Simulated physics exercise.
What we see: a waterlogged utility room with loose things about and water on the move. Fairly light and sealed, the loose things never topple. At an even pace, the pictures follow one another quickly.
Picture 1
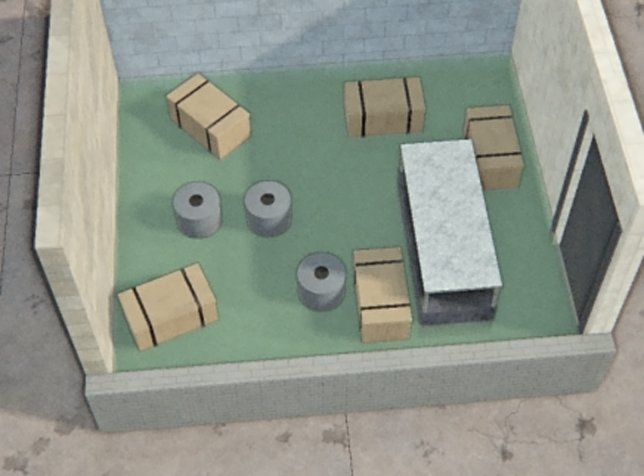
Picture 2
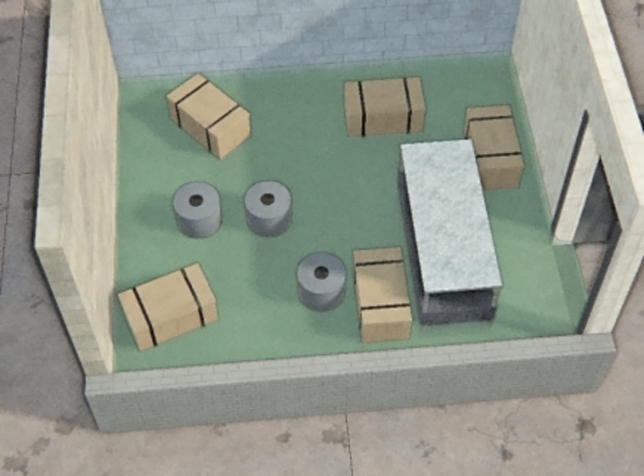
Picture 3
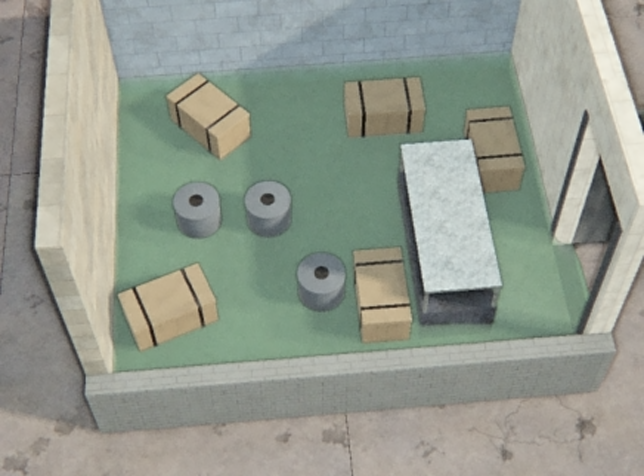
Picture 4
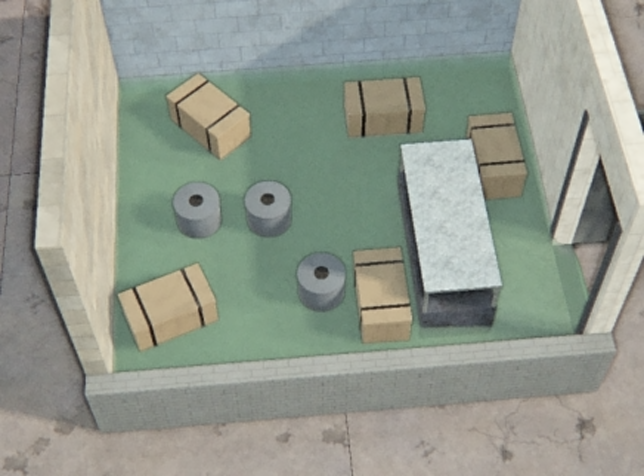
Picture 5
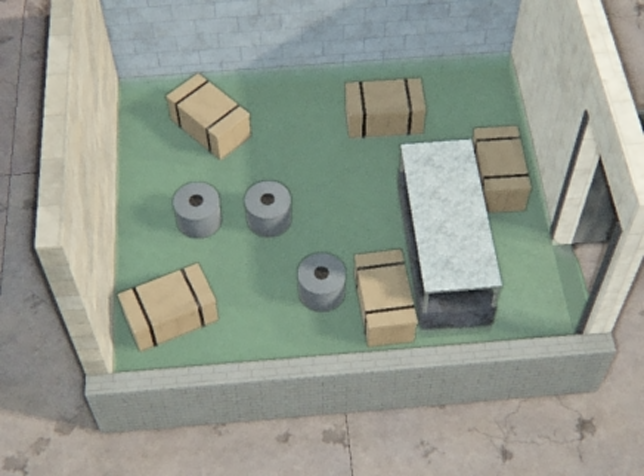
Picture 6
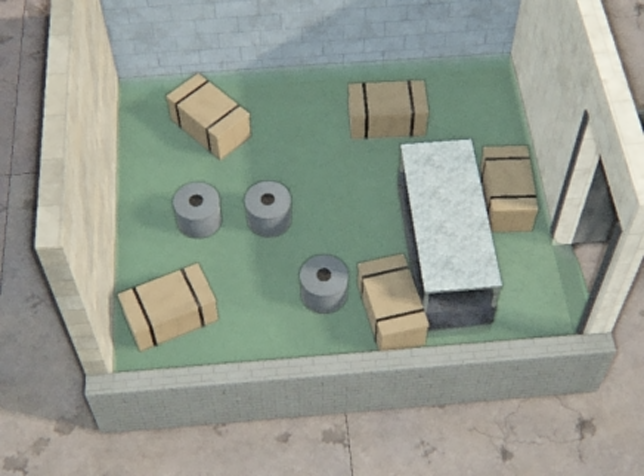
The clip opens on a green-floored room with strapped tan trunks, three grey cylinders and a pale-topped table, as the dark door at right gives way to an open doorway. Then the trunk behind the table slides toward the viewer along its right side, and the trunk left of the table turns slightly.
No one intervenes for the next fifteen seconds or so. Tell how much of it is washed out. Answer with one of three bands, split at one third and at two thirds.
Under one third.
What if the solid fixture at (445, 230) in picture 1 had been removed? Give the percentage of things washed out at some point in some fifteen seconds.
Share: 50 %.
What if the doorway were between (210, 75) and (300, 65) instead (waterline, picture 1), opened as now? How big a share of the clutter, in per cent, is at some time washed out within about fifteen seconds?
By my count it's 50 percent.
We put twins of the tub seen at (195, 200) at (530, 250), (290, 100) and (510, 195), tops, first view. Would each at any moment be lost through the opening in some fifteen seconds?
Exits, remains, exits.
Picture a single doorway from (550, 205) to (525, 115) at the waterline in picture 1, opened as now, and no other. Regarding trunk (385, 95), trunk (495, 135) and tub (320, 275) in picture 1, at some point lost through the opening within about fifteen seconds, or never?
Outcome by item: Exited / exited / retained.
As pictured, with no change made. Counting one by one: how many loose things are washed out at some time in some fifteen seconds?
The total is 2.
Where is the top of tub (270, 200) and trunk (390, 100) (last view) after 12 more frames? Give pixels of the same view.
(307, 186) and (516, 173), roughly.
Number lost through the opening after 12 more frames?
The answer here is 1.
A moment on, 0 of 8 are out; 8 afloat.
Next, 1 of 8 are out; 7 afloat.
Later, 2 of 8 are out; 6 afloat.
In the end, 2 of 8 are out; 6 afloat.
